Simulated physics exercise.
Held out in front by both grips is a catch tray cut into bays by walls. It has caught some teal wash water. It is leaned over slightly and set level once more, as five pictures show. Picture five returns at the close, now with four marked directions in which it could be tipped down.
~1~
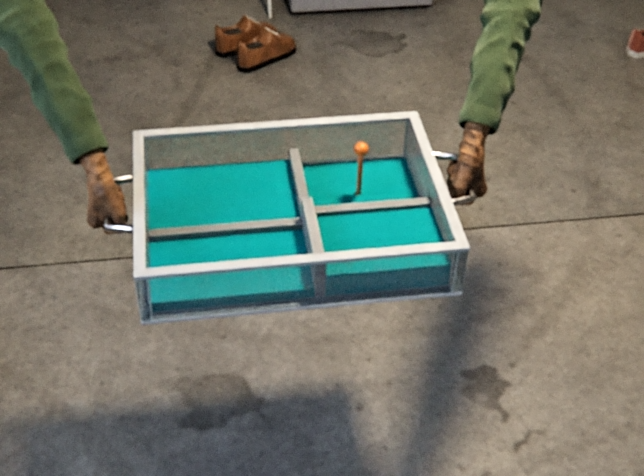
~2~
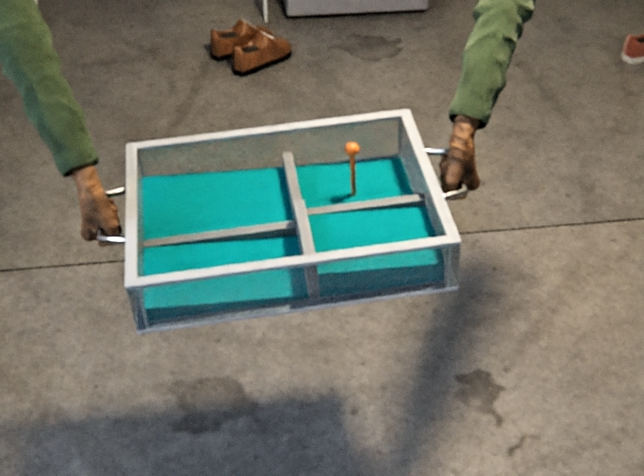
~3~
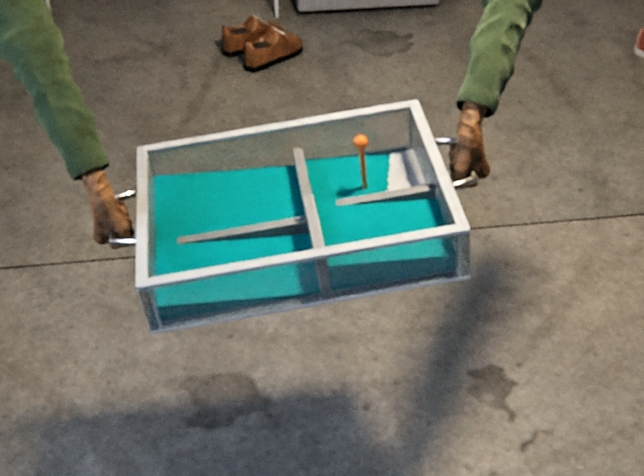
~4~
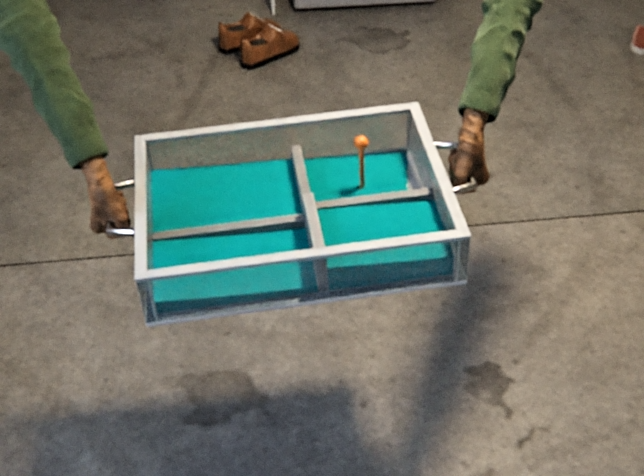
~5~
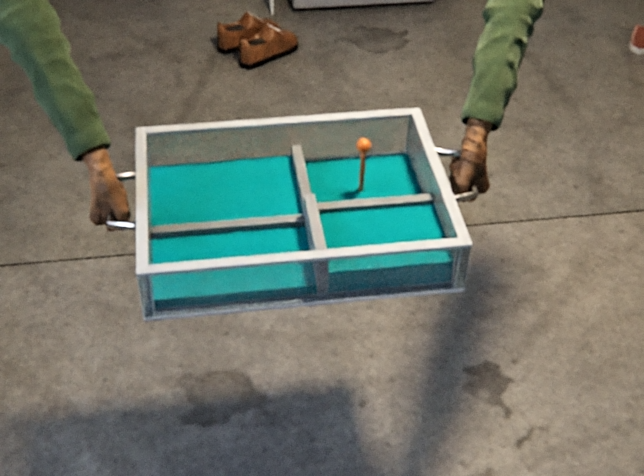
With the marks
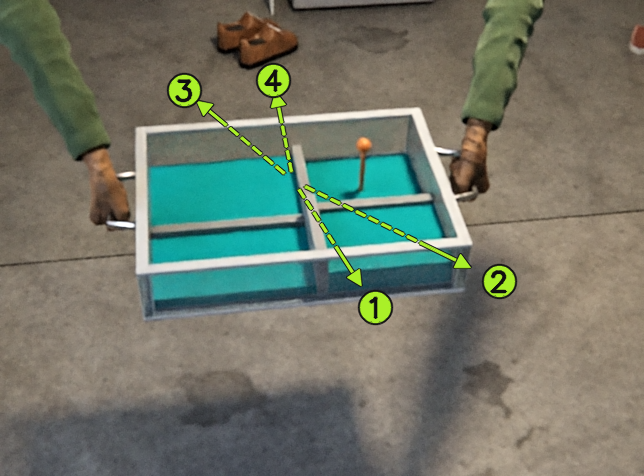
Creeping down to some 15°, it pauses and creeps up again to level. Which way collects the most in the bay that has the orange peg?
Take 3.
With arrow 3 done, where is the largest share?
The back left bay.
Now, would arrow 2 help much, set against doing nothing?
No, hardly at all.
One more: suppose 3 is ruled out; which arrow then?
Arrow 4.
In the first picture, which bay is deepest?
That is the front right bay.
In lime, 1 ends at (358, 281); 2 ends at (465, 264); 3 ends at (201, 104); 4 ends at (276, 97).
If 1 is chosen, about 7 % of the liquid ends in the peg's bay; nothing spills.
If 2 is chosen, about 7 % of the liquid ends in the peg's bay; nothing spills.
If 3 is chosen, about 20 % of the liquid ends in the peg's bay; nothing spills.
If 4 is chosen, about 14 % of the liquid ends in the peg's bay; nothing spills.
